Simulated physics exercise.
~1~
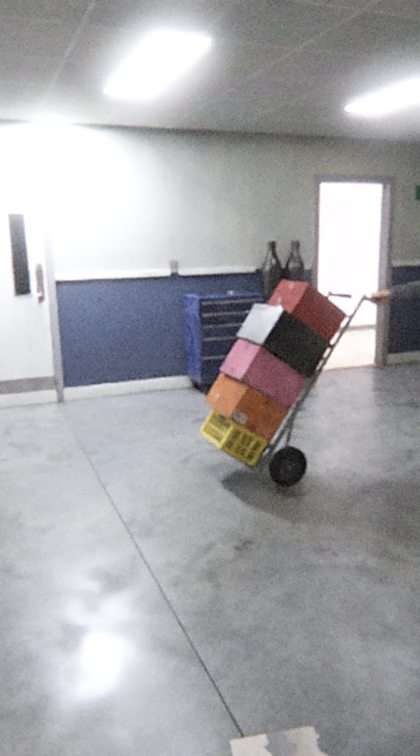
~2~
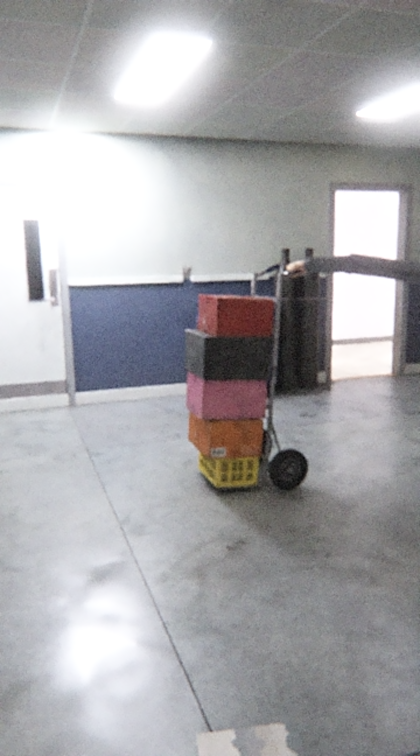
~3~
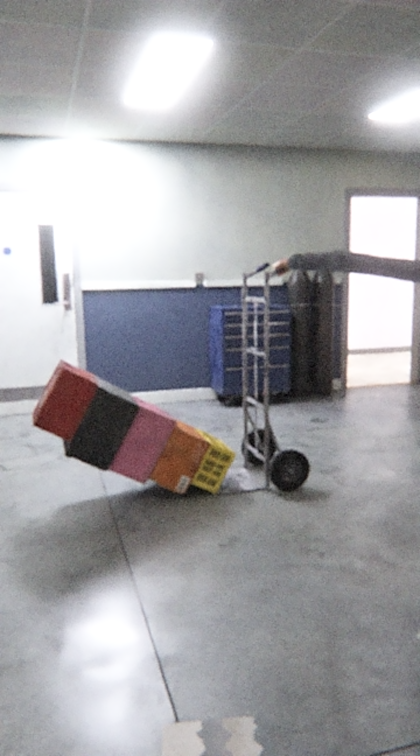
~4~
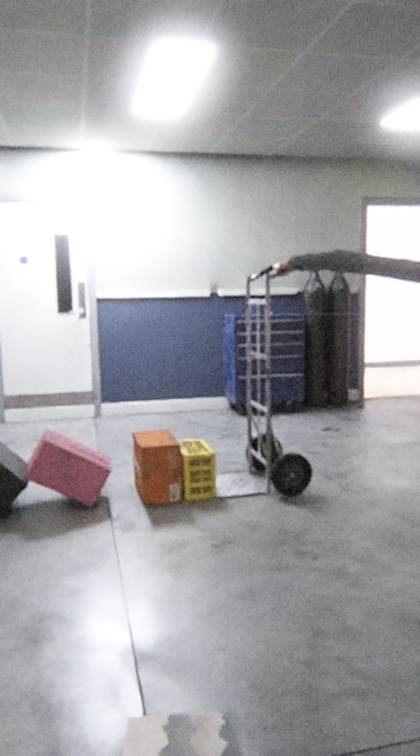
A leaning hand truck stacked with colorful boxes was swung upright by an outstretched arm, and the whole stack toppled off to the left, scattering across the floor, with the orange box and yellow crate ending up nearest the upright truck.
